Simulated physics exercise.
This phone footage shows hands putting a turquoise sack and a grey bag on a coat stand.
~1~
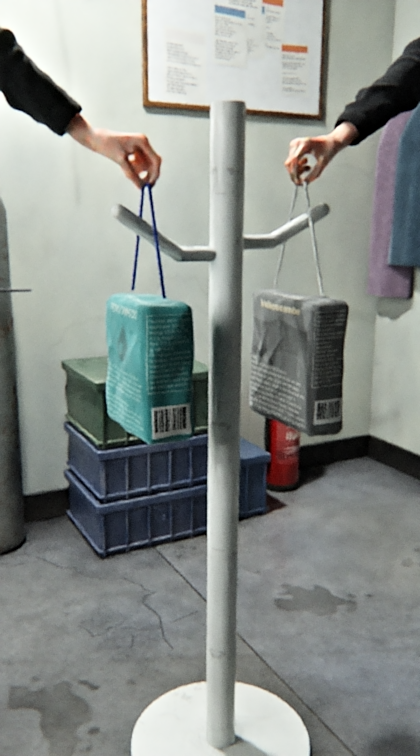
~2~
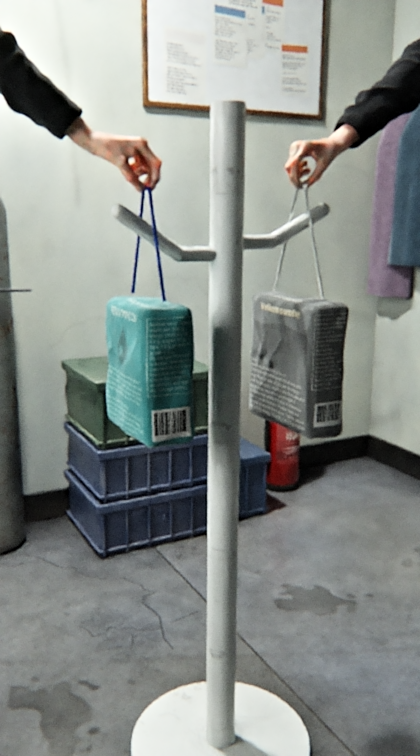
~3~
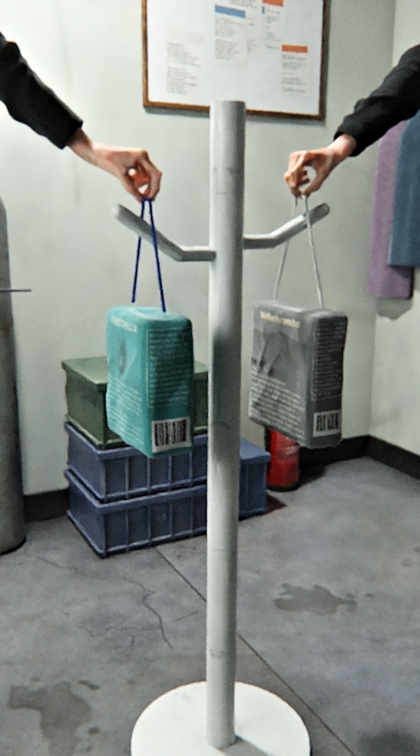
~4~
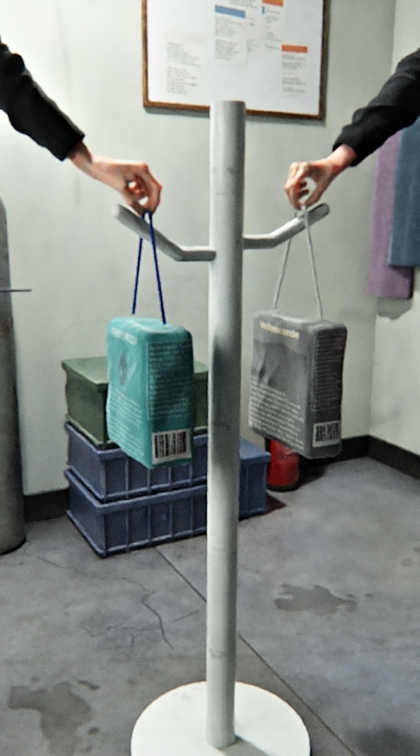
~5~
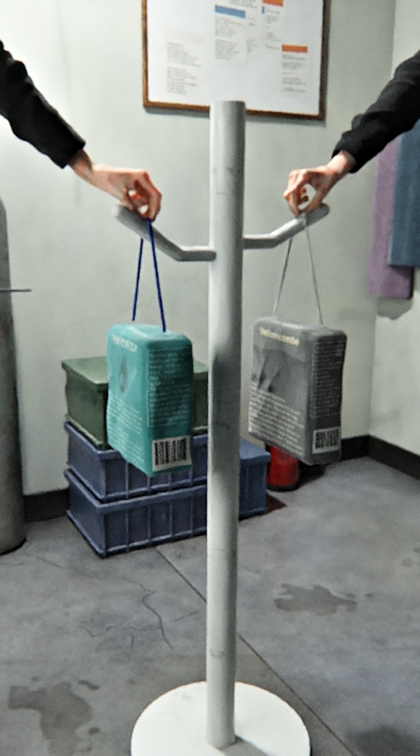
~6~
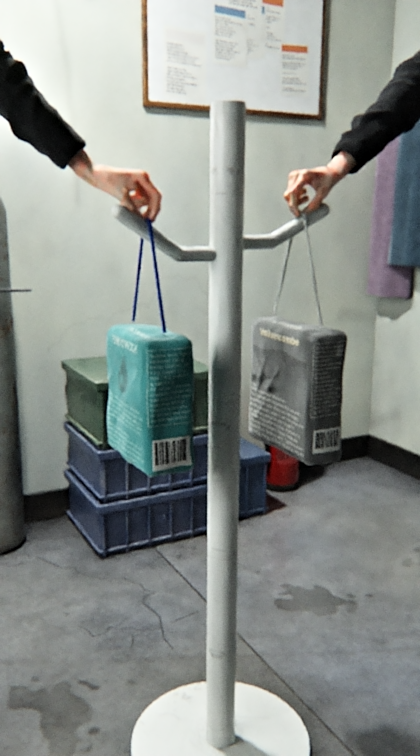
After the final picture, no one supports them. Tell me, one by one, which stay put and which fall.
In order: The turquoise sack remains up; the grey bag remains up.
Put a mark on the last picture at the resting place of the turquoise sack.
Close to (170, 417).
Then, 0.34 s after the last picture, turquoise sack hanging near (156, 410); grey bag hanging near (292, 392).
Then, 0.82 s after the last picture, turquoise sack hanging near (196, 414); grey bag hanging near (286, 396).
At rest, turquoise sack hanging near (170, 417); grey bag hanging near (279, 400). The turquoise sack remains on its peg and the grey bag stays hanging.
